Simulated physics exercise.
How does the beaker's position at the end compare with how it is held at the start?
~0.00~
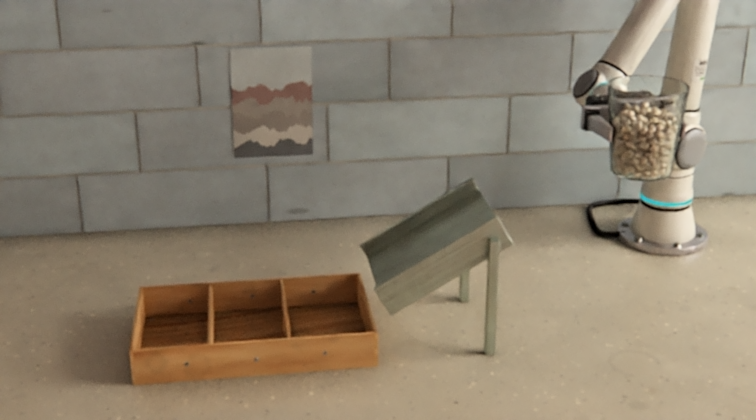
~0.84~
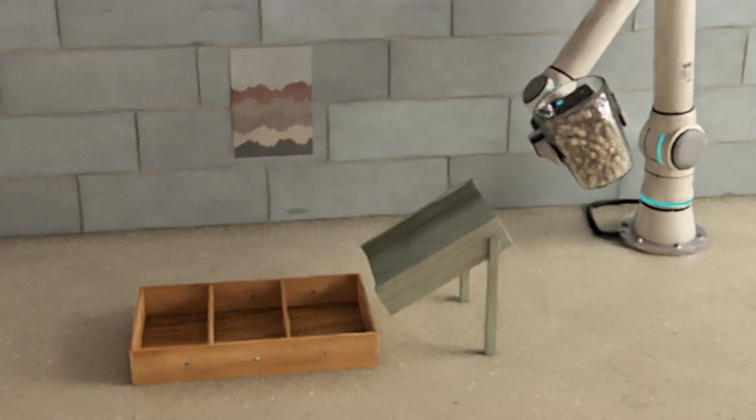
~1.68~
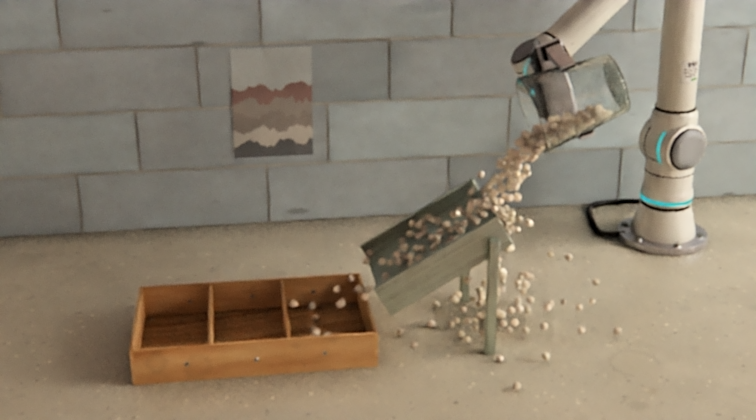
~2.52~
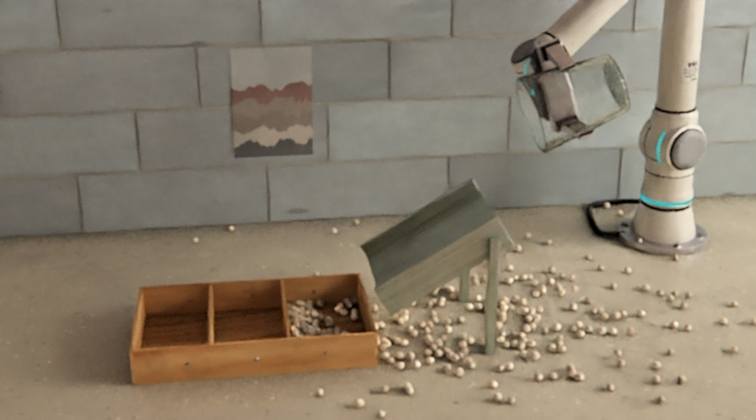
At the start the arm holds the beaker upright, and at the end the beaker is on its side in the arm's grip.
The clip shows a robot arm moving a clear beaker of pale beads left and tipping it over a sloped chute. Some beads slide into the nearest part of a divided wooden tray, while most end up scattered across the table.
